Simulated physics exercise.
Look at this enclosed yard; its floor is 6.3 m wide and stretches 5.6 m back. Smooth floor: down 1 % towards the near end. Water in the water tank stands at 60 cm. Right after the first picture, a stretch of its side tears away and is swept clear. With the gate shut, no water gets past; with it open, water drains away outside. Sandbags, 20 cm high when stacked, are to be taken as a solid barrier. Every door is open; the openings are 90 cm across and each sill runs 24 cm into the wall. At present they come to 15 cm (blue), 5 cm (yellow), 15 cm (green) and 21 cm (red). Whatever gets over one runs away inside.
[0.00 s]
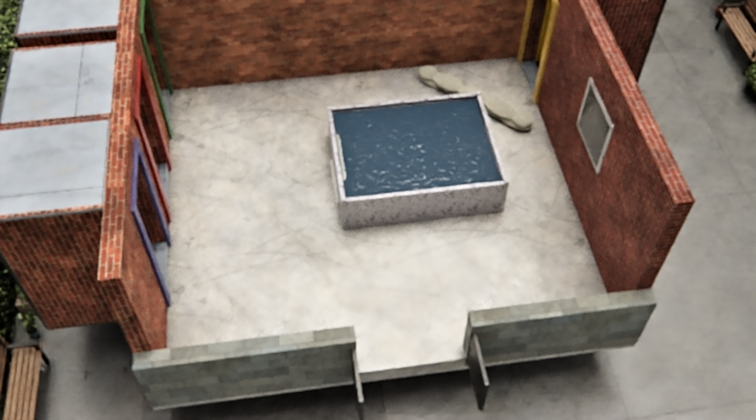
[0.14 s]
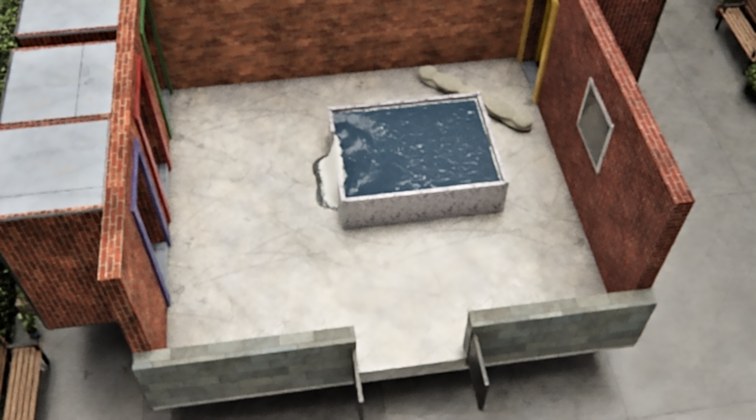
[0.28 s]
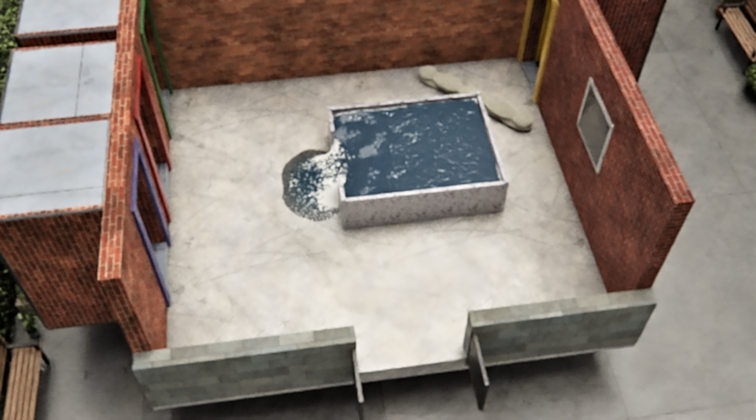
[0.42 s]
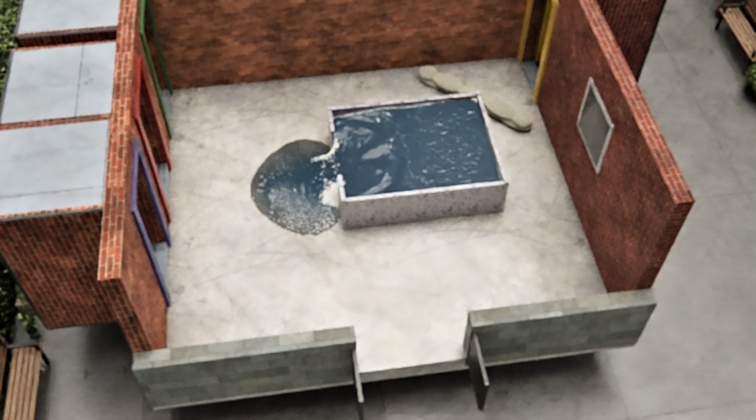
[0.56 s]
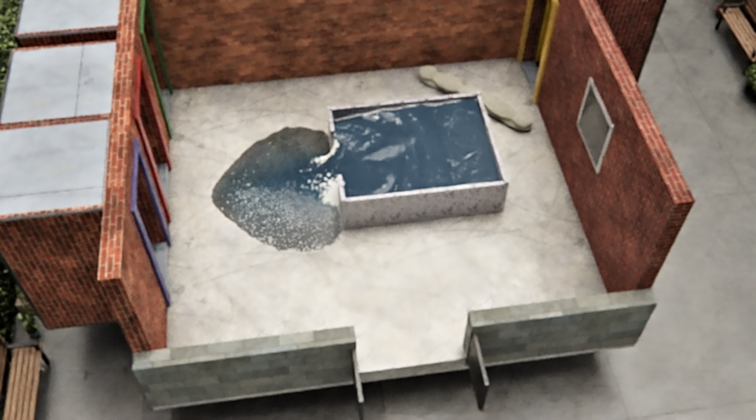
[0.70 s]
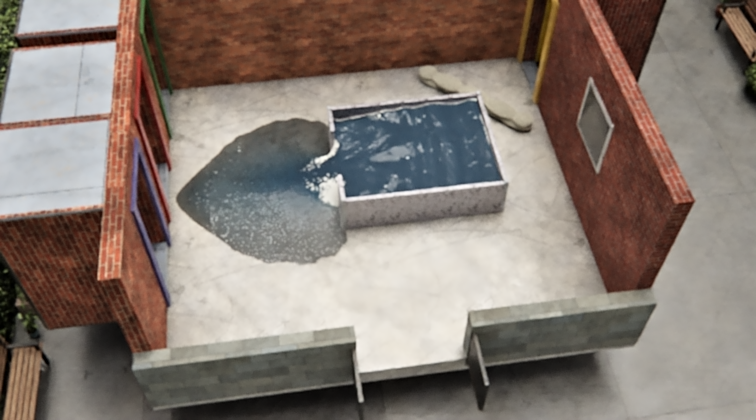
In a brick-walled yard, the left side of a raised water tank broke open, and water poured through the gap and spread leftward across the pale floor in a widening dark pool.
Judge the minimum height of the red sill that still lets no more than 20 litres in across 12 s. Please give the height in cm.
My estimate is 22 cm.
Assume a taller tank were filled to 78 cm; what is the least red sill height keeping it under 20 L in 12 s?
Around 30 cm high.
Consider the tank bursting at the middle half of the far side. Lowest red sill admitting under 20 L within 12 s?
That way, roughly 8.0 cm.
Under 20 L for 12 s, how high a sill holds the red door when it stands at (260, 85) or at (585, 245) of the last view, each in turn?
About 5.5 cm, then about 7.5 cm.
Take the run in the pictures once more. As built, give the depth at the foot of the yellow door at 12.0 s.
Some 5.0 cm.
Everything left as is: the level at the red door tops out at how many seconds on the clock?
The depth peaks at about 2.4 seconds.
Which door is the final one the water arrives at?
The answer is the yellow door.
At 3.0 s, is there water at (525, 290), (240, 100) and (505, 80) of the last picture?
1: Unwetted; 2: Awash; 3: Unwetted.
After 1.4 s water covers 25 % of the floor, deepest (35 cm) near (330, 185); 26 cm at the red door, 2 litres in over its 21 cm sill.
After 3.0 s water covers 40 % of the floor, deepest (30 cm) near (168, 381); 23 cm at the red door, 24 litres in over its 21 cm sill.
After 12.0 s water covers 95 % of the floor, deepest (11 cm) near (168, 381); 8 cm at the red door, 28 litres in over its 21 cm sill.
At the red door as built, the water arrived by 0.8 s and peaked near 28 cm at 2.4 s.
Run again over the same 12 s with other heights there, 43 litres in over 19.5 cm, 1 litre over 26.5 cm. The limit of 20 litres is kept from about 22 cm up.
